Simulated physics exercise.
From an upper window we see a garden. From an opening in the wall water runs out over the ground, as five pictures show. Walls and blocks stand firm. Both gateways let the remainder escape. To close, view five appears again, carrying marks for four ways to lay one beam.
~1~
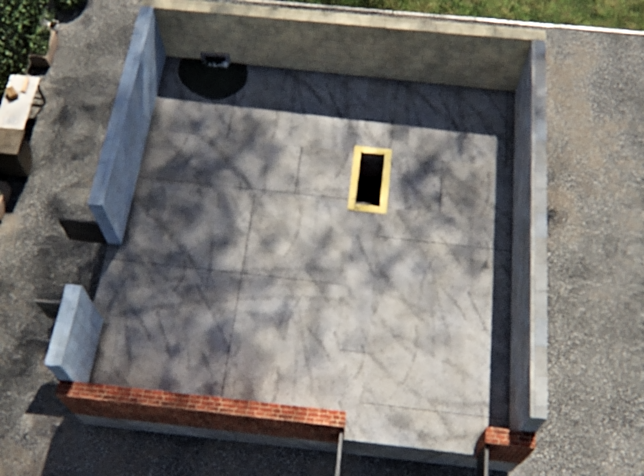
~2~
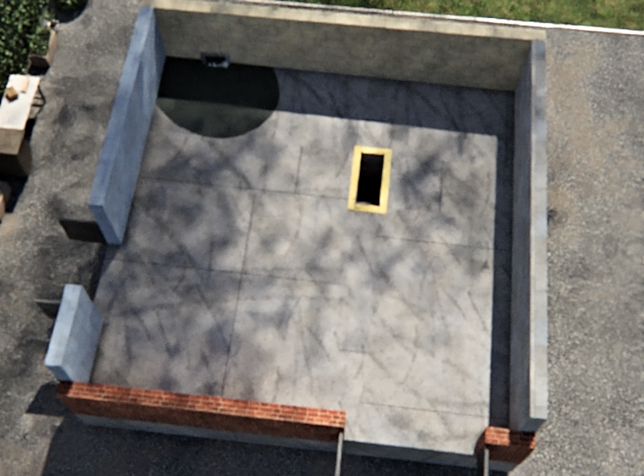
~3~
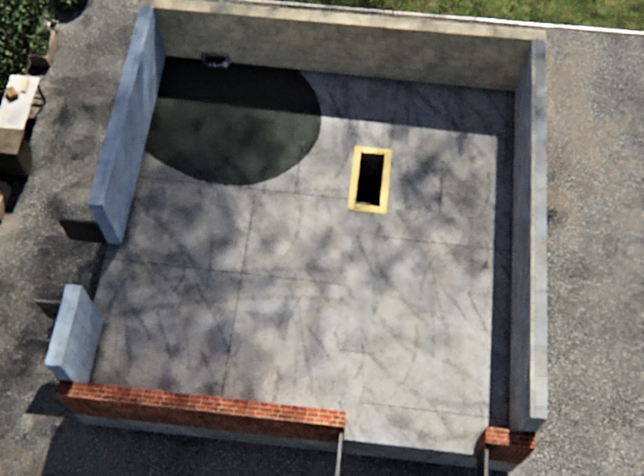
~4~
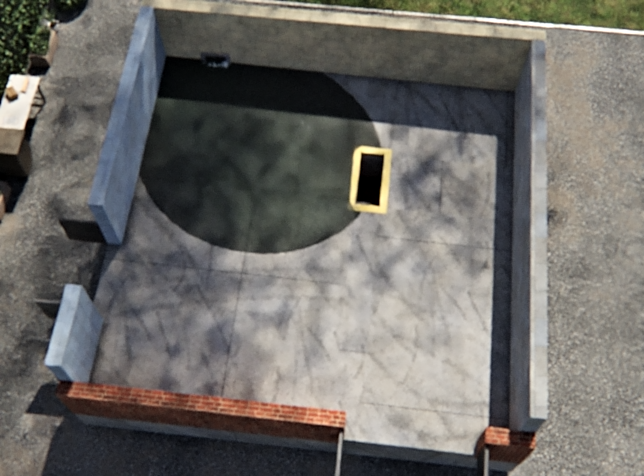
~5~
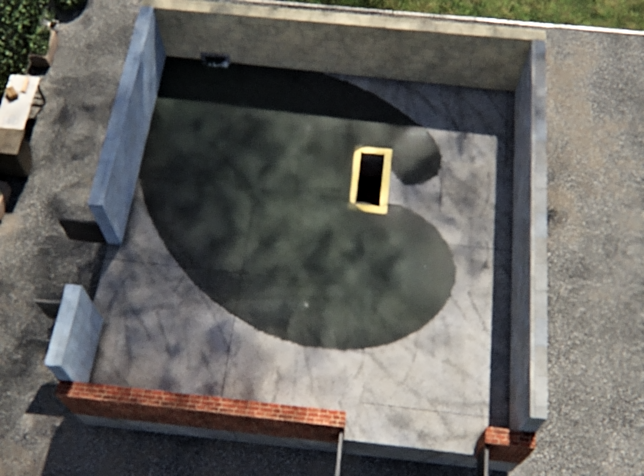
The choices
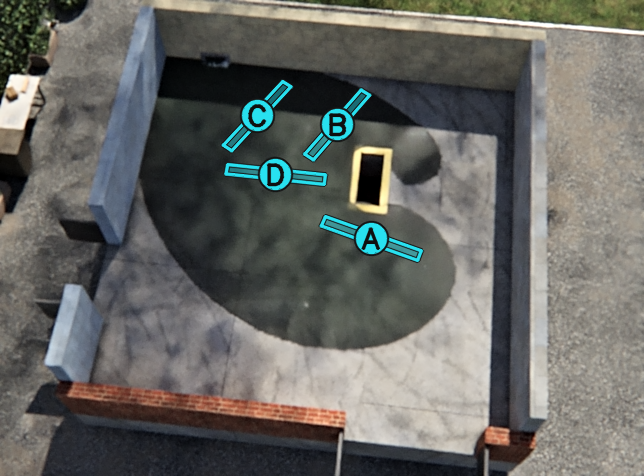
A walled, paved garden yard is seen from an upper window, looking steeply down. Grey walls enclose it, with a low red brick wall along the bottom, gaps at the left and lower right, a small outlet at upper left and a yellow-rimmed drain pit right of centre. Dark water spreads from the outlet across the paving, reaches the pit and enters it, then extends around it toward the lower right, while the camera stays still.
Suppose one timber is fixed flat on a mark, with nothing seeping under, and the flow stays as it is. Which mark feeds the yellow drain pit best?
I would pick spot D.
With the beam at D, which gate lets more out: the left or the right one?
The right gate.
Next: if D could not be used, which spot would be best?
Here it is spot A.
On the marked copy, A from (323, 221) to (419, 255); B from (309, 157) to (365, 92); C from (227, 147) to (286, 84); D from (226, 169) to (324, 179).
Choosing A, about 29 % of the stream runs into the yellow drain pit, about 70 % out by the gates.
Choosing B, about 9 % of the stream runs into the yellow drain pit, about 89 % out by the gates.
Choosing C, about 7 % of the stream runs into the yellow drain pit, about 91 % out by the gates.
Choosing D, about 46 % of the stream runs into the yellow drain pit, about 53 % out by the gates.
